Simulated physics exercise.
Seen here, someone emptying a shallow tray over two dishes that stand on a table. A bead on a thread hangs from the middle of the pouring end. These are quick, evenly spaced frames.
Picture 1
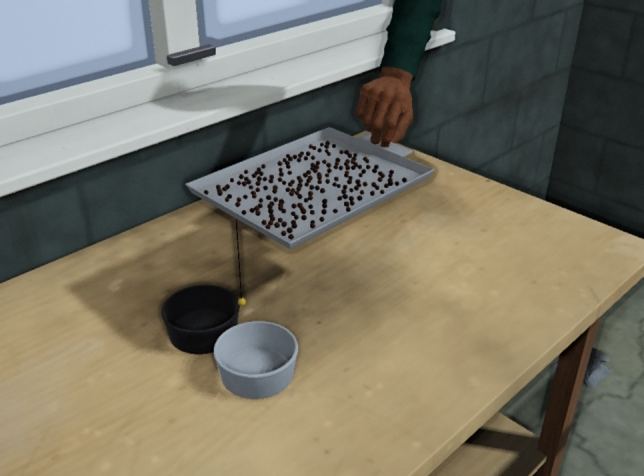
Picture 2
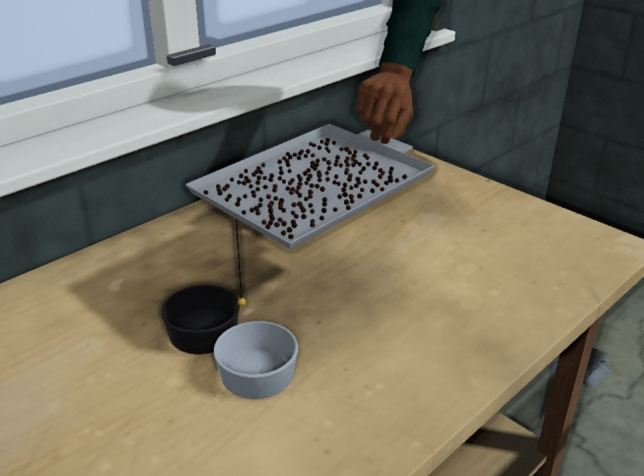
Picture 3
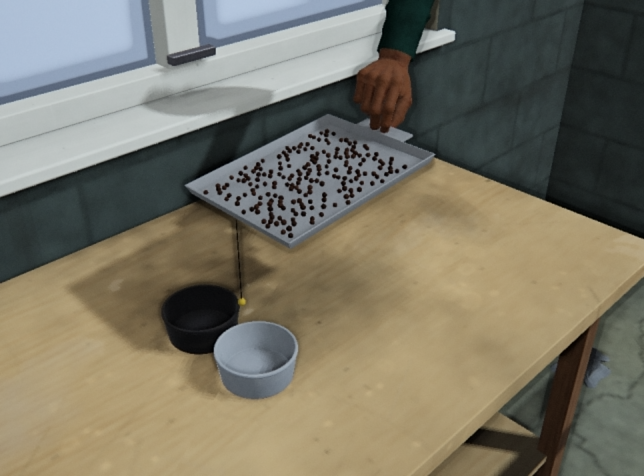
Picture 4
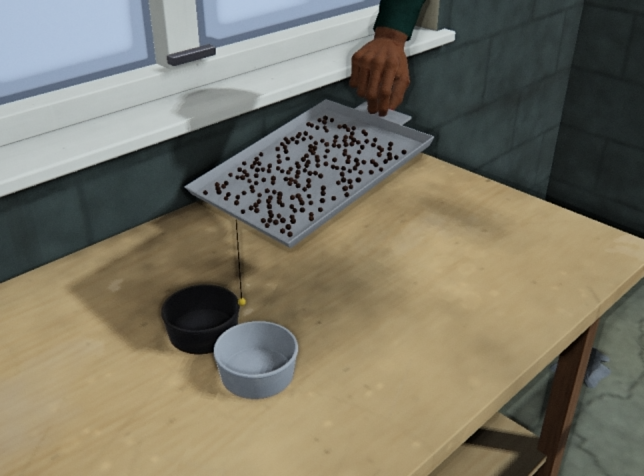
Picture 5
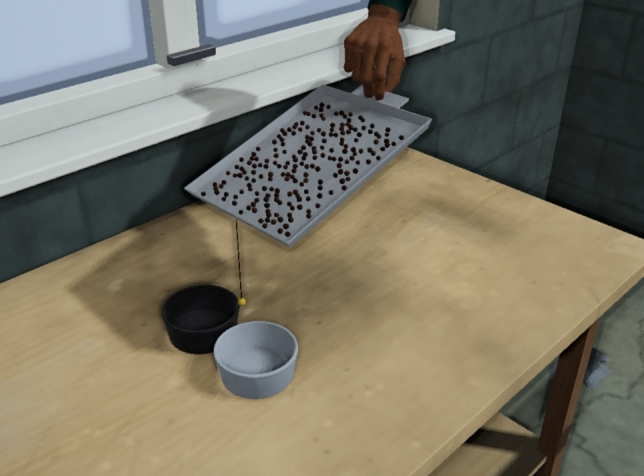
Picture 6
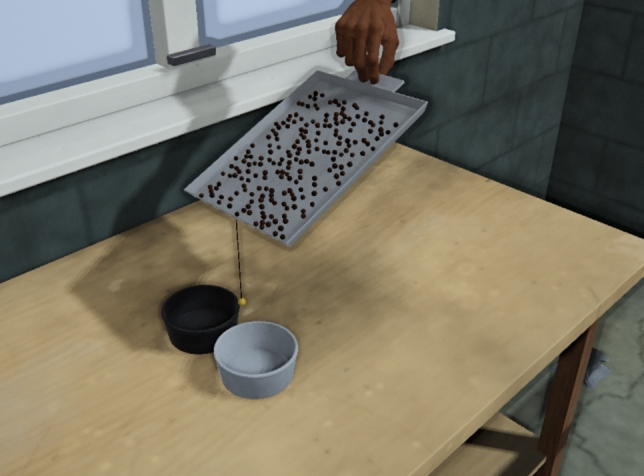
A grey tray of small dark berries, held at its far end by a hand in a dark green sleeve, tilts above a pale wooden table beside a window, seen from above at an angle. A black dish sits left of a light grey one below, near a yellow bead hanging on a thread. The hand steadily raises the far end, the berries shift slightly, and the camera stays still.
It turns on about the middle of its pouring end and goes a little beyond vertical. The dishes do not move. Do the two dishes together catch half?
Together they catch more than half.
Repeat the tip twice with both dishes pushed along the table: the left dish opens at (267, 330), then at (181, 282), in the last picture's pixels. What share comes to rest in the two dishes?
Roughly 10 per cent, and 60 per cent.
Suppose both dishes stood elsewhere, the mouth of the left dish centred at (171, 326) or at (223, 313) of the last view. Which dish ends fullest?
One: The dish on the left. Two: The left-hand dish.
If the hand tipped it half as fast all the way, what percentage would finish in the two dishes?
Roughly 80 in a hundred.
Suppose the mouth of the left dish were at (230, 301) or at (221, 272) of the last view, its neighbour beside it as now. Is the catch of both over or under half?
In turn: Not half; under half.
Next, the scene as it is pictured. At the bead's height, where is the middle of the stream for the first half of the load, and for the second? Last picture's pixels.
At about (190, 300), then at (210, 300).
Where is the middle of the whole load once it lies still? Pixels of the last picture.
Close to (196, 335).
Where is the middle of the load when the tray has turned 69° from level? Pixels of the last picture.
Near (210, 222).
Just after the last frame, tray tipped steeply; roughly half on the tray; about a tenth in the left dish; just a few outside both; roughly half in the air.
A moment on, tray tipped past a quarter turn; roughly a quarter in the right dish; roughly half in the left dish; roughly a quarter outside both; just a few in the air.
Further on, tray tipped past a quarter turn; roughly a quarter in the right dish; roughly half in the left dish; roughly a quarter outside both.
When it is over, tray tipped past a quarter turn; roughly a quarter in the right dish; roughly half in the left dish; roughly a quarter outside both.
